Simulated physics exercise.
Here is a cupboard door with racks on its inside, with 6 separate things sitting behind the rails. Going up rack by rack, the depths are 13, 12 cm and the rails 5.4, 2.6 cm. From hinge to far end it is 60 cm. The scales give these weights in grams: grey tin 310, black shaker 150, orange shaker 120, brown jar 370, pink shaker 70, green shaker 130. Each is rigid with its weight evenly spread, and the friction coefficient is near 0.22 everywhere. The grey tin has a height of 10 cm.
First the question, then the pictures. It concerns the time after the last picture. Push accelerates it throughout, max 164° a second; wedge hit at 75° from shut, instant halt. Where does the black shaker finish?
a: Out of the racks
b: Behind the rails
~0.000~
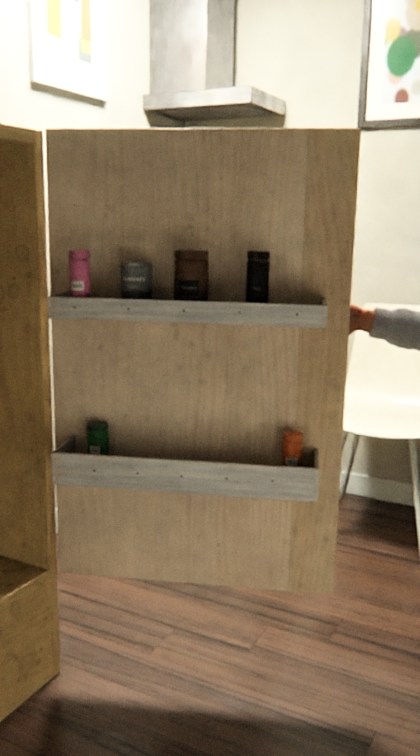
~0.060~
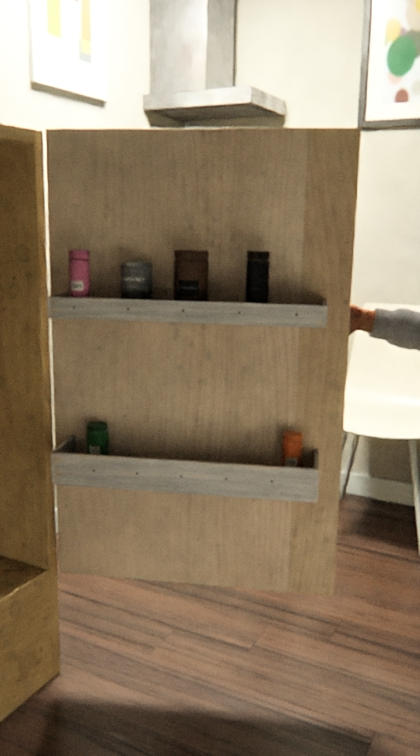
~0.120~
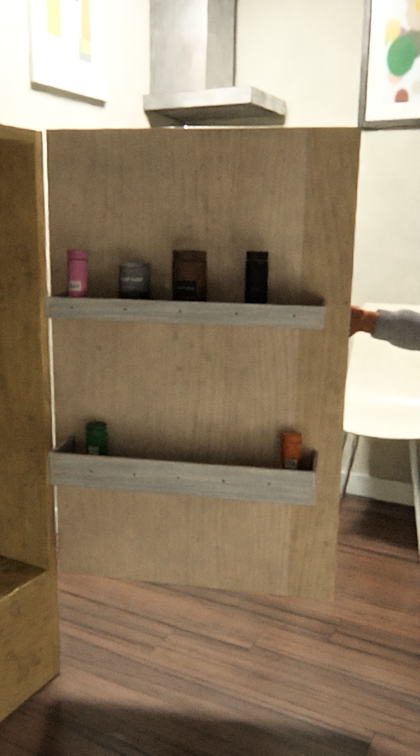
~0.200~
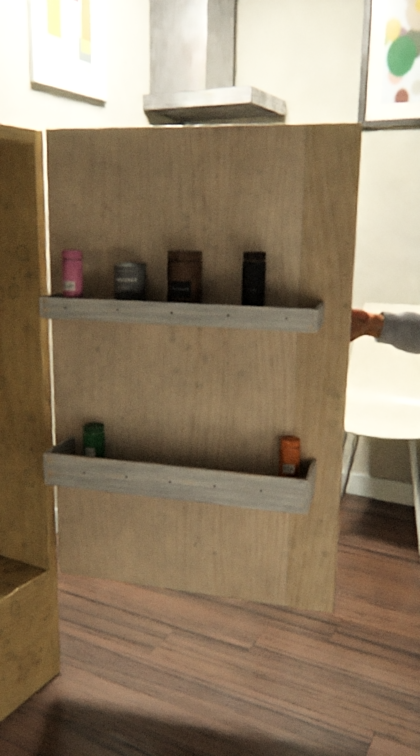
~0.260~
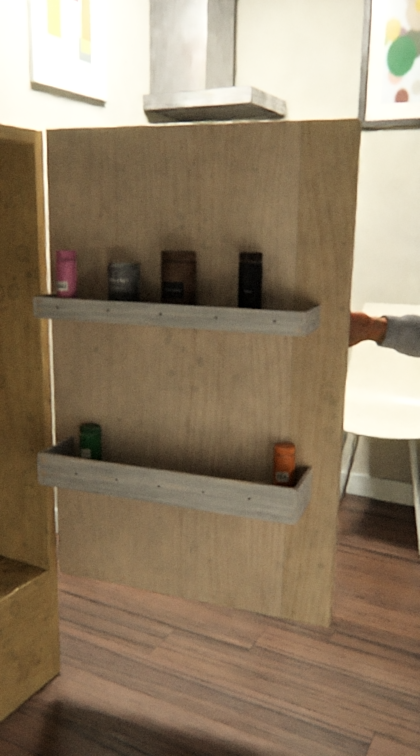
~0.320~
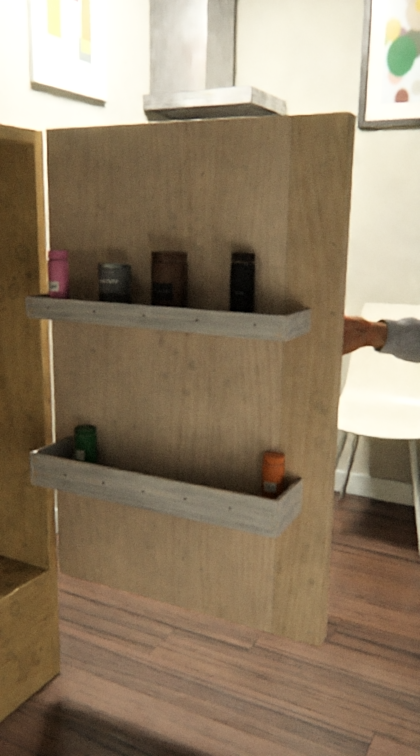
Option a: Out of the racks.
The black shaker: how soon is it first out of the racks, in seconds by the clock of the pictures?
I'd put it at some 0.6 s.
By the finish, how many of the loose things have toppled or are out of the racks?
My answer is 1.
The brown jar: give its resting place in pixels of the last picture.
Close to pixel (125, 288) in the final view.
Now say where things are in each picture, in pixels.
In the first frame, door at 110°; black shaker (258, 282); grey tin (137, 286).
In the second frame, door at 110°; brown jar (191, 281); pink shaker (80, 280).
In the third frame, door at 108°; green shaker (97, 444); grey tin (135, 286).
In the fourth frame, door at 103°; orange shaker (289, 461) slid 2 cm; brown jar (185, 282).
In the fifth frame, door at 98°; black shaker (250, 285) slid 4 cm; pink shaker (67, 280).
In the sixth frame, door at 91°; black shaker (242, 286) slid 5 cm; grey tin (115, 288).
After 0.52 s, door at 75°; black shaker leaning 24° near (166, 290); orange shaker slid 6 cm; brown jar leaning 4°.
After 0.82 s, door at 75°; black shaker now out of the racks; orange shaker slid 6 cm; grey tin slid 3 cm.
At rest (1.2 s), out of the racks, black shaker; not toppled but over 5 cm from the start, orange shaker; the other 4 in place, give or take 5 cm.
